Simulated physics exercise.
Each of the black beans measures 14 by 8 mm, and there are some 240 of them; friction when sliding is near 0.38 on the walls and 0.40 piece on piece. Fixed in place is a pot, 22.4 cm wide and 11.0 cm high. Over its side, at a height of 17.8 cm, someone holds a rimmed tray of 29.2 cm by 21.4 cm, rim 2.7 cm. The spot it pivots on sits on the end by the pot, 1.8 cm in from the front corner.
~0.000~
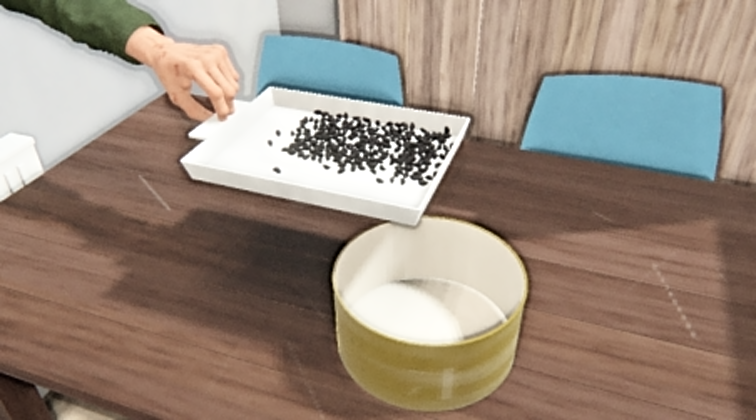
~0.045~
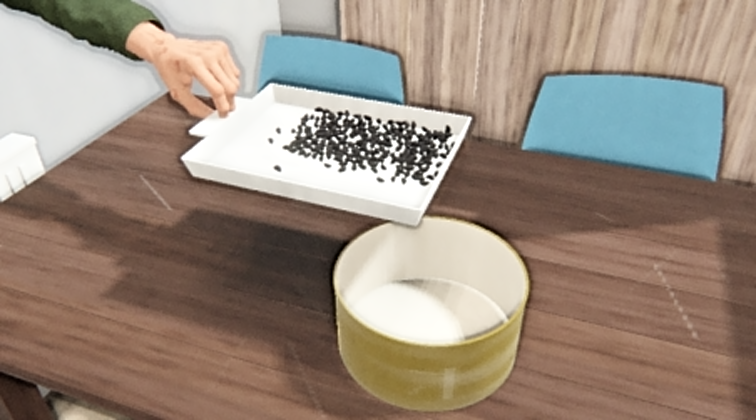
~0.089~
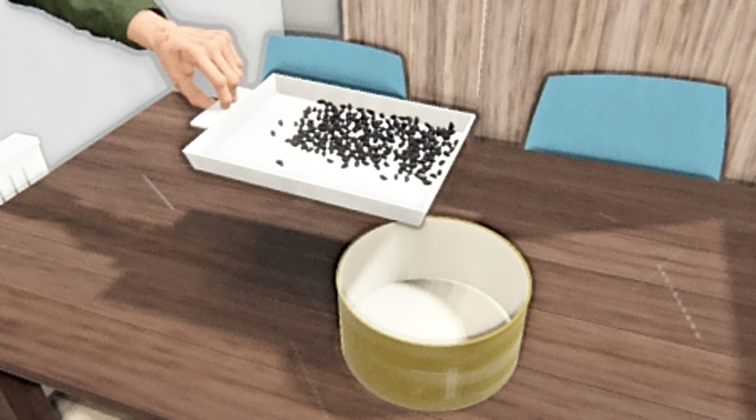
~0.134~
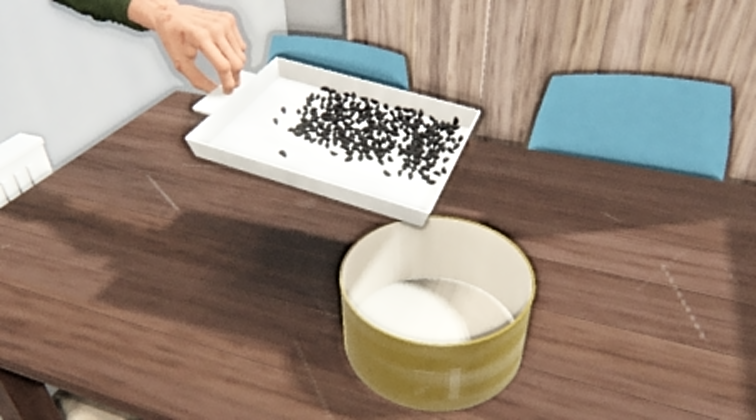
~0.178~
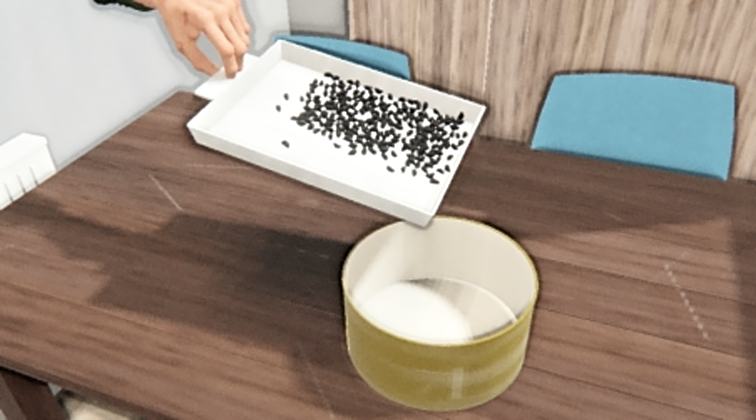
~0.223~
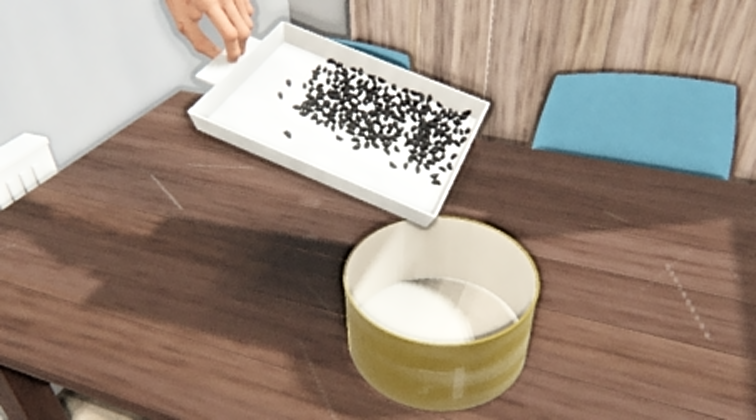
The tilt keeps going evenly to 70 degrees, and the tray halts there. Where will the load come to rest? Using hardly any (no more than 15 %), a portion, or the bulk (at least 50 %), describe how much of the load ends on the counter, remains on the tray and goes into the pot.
Counter: Hardly any, left on the tray: A portion, pot: The bulk.
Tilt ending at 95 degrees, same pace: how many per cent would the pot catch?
100 percent.
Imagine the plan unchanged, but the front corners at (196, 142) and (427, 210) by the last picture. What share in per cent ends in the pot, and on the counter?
Pot: 50, counter: 0.
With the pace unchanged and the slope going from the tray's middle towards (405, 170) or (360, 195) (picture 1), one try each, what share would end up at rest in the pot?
Near 20 and 75 percent, in that order.
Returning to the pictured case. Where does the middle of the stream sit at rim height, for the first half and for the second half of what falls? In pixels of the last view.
I'd mark about (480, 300) for the first half and about (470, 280) for the second.
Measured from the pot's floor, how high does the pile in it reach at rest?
2.0 cm.
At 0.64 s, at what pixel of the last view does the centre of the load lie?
Approximately (445, 155) in the final picture.
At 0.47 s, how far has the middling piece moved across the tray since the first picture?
Around 3 centimetres.
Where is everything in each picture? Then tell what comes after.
Tray tilt 0 degrees, front corners at (189, 159) and (415, 205); middle of the pieces at (368, 142); pot at (429, 273), in the first picture.
Tray tilt 1 degrees, front corners at (190, 157) and (417, 205); middle of the pieces at (369, 140), in the second picture.
Tray tilt 3 degrees, front corners at (192, 149) and (420, 206), lowest corner right front; middle of the pieces at (372, 136), in the third picture.
Tray tilt 8 degrees, front corners at (194, 137) and (425, 207), lowest corner right front; middle of the pieces at (376, 128), in the fourth picture.
Tray tilt 12 degrees, front corners at (196, 124) and (429, 209), lowest corner right front; middle of the pieces at (380, 120), in the fifth picture.
Tray tilt 17 degrees, front corners at (197, 111) and (431, 210), lowest corner right front; middle of the pieces at (383, 112); pot at (440, 272). Its pace works out near 105 degrees a second, in the sixth picture.
Then, at 0.47 s, tilt 43 degrees; the tray holds 100 %, the pot 0 %.
After 0.64 s, tilt 61 degrees; the tray holds 100 %, the pot 0 %.
Then, at 0.93 s, tilt 70 degrees; the tray holds 50 %, the pot 40 %.
In the end, at 1.8 s, counter 0 %, tray 35 %, pot 65 %.
